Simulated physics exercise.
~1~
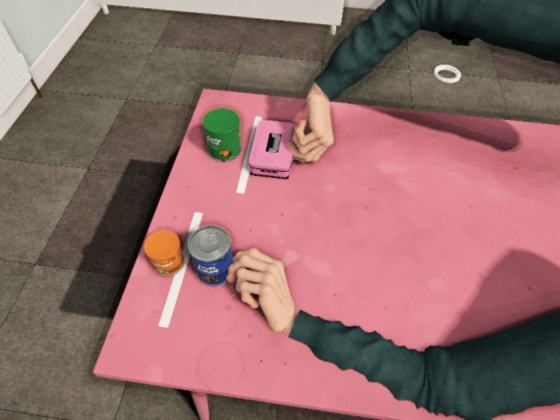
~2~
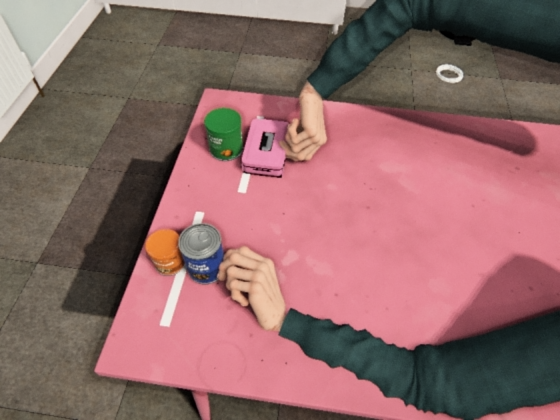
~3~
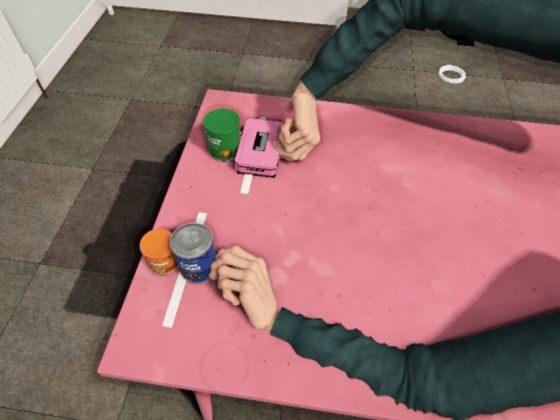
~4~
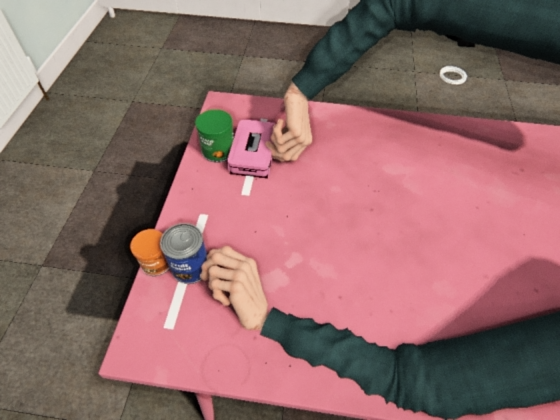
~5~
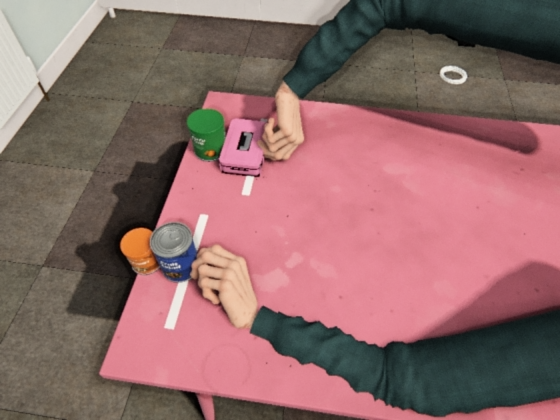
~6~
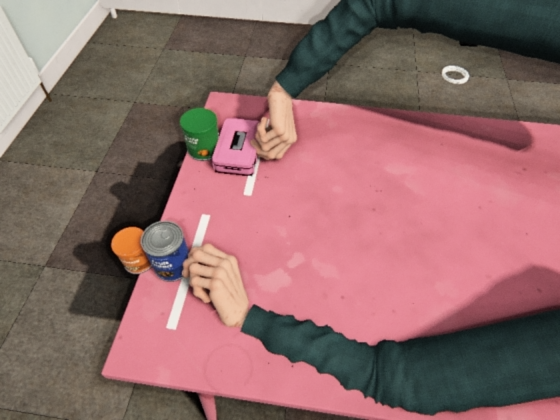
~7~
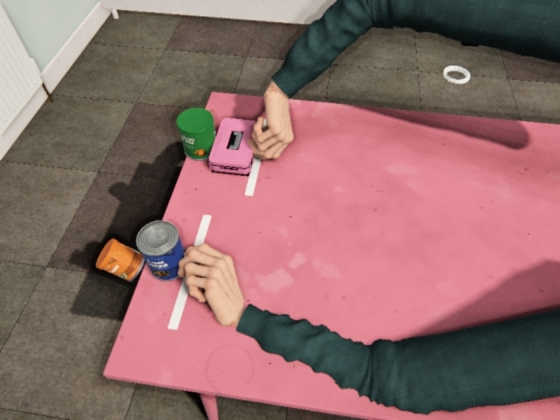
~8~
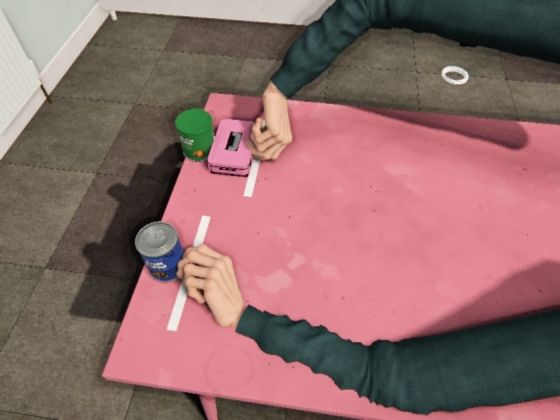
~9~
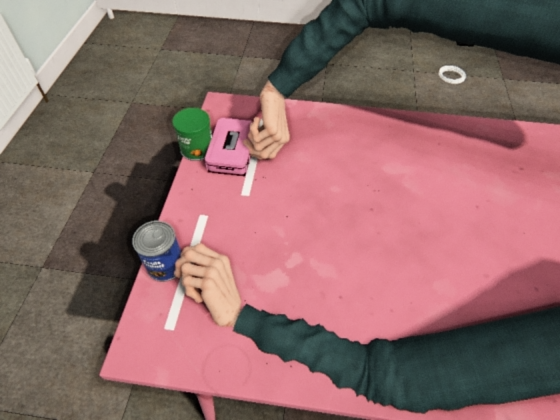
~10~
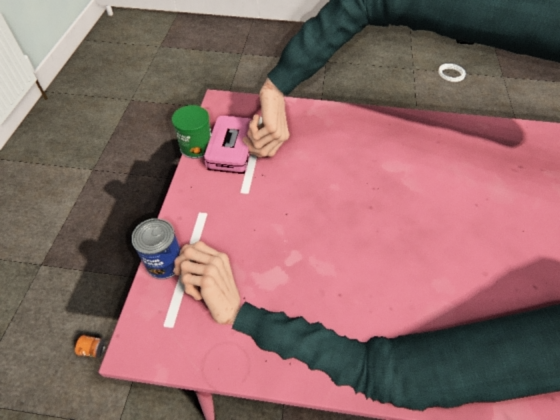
We see two hands on a pink table pushing a pink case against a green pot and a blue pot against an orange tin, moving them left past white tape marks. The orange tin tips off the edge onto the floor, while the green pot stays on the table.
